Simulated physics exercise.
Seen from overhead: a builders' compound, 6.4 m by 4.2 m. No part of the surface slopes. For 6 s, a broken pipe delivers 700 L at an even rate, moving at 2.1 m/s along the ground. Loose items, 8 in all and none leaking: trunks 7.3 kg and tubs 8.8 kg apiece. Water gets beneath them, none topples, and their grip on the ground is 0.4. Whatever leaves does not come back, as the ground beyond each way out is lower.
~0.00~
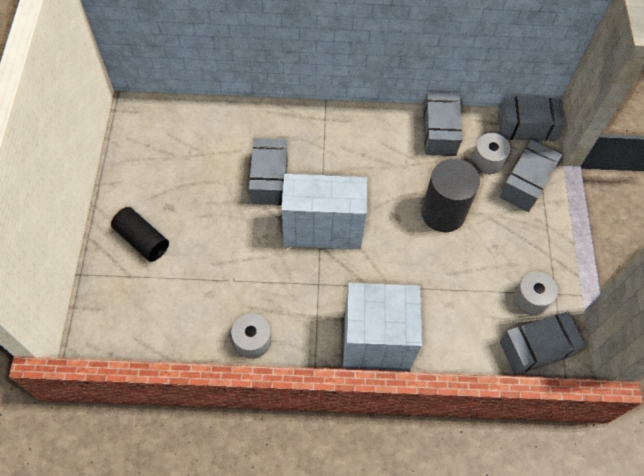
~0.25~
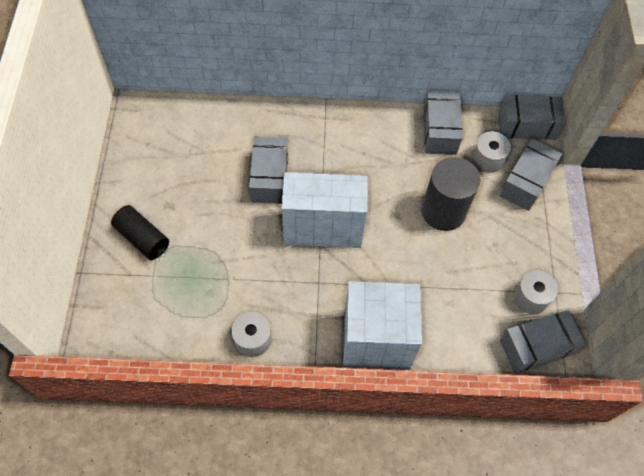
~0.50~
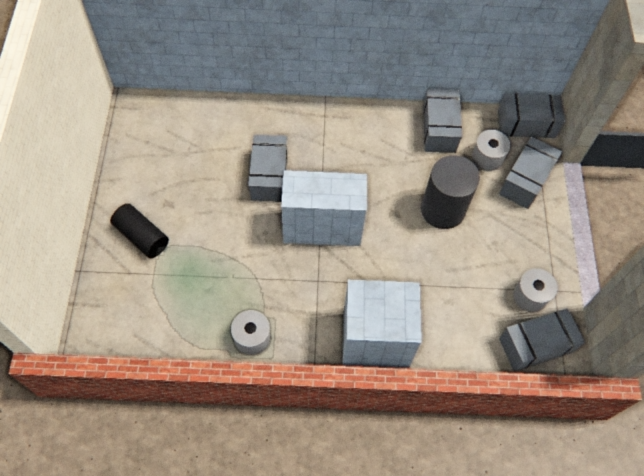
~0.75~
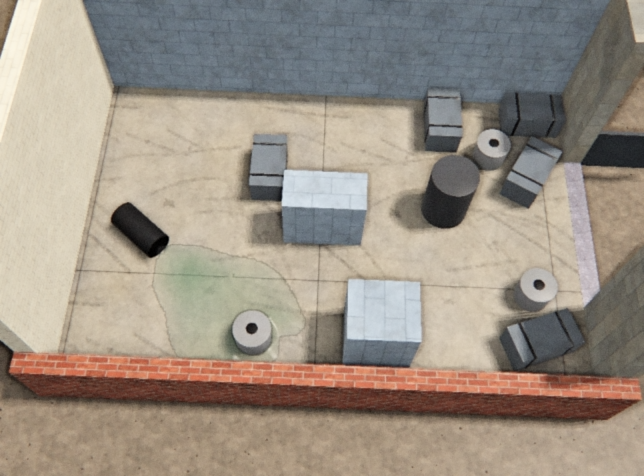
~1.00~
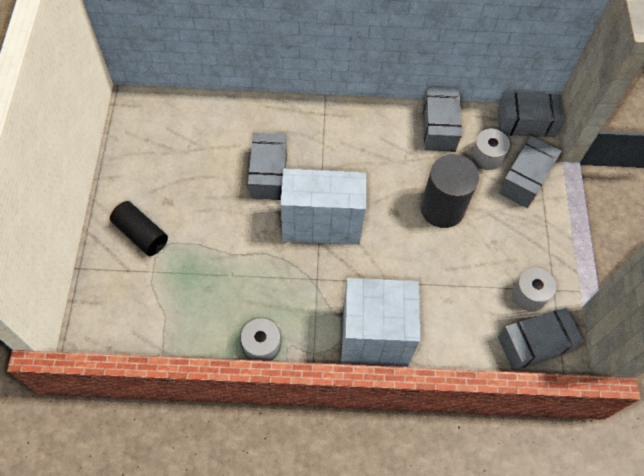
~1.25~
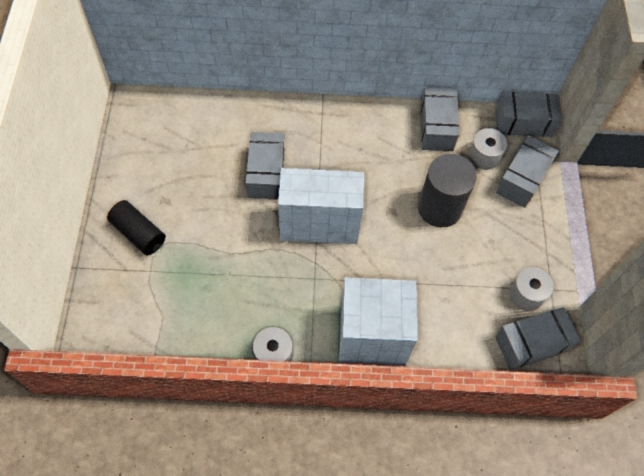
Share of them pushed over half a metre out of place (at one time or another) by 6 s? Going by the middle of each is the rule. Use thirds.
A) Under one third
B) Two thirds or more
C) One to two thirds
Answer: A.
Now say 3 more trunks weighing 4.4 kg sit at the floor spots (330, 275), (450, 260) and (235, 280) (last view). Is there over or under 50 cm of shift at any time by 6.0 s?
The three, in turn, come out beyond it, beyond it and beyond it.
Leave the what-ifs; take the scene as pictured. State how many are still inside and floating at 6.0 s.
It comes to 2.
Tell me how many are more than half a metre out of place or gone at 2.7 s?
By my reckoning, 1.
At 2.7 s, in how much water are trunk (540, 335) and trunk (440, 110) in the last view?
Some 0 cm at the first, some 0 cm at the second.
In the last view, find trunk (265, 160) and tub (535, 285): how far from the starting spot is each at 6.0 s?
So you get 0 cm for the one named first, 0 cm for the other.
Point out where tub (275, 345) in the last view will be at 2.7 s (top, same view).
(316, 347) or thereabouts.
After 1.8 s 1 of 8 are over 50 cm from their spots; 1 afloat.
After 2.7 s 1 of 8 are over 50 cm from their spots; 1 afloat.
After 4.2 s 1 of 8 are over 50 cm from their spots; 1 afloat.
After 6.0 s 1 of 8 are over 50 cm from their spots, and 1 have been at some point; 2 afloat.
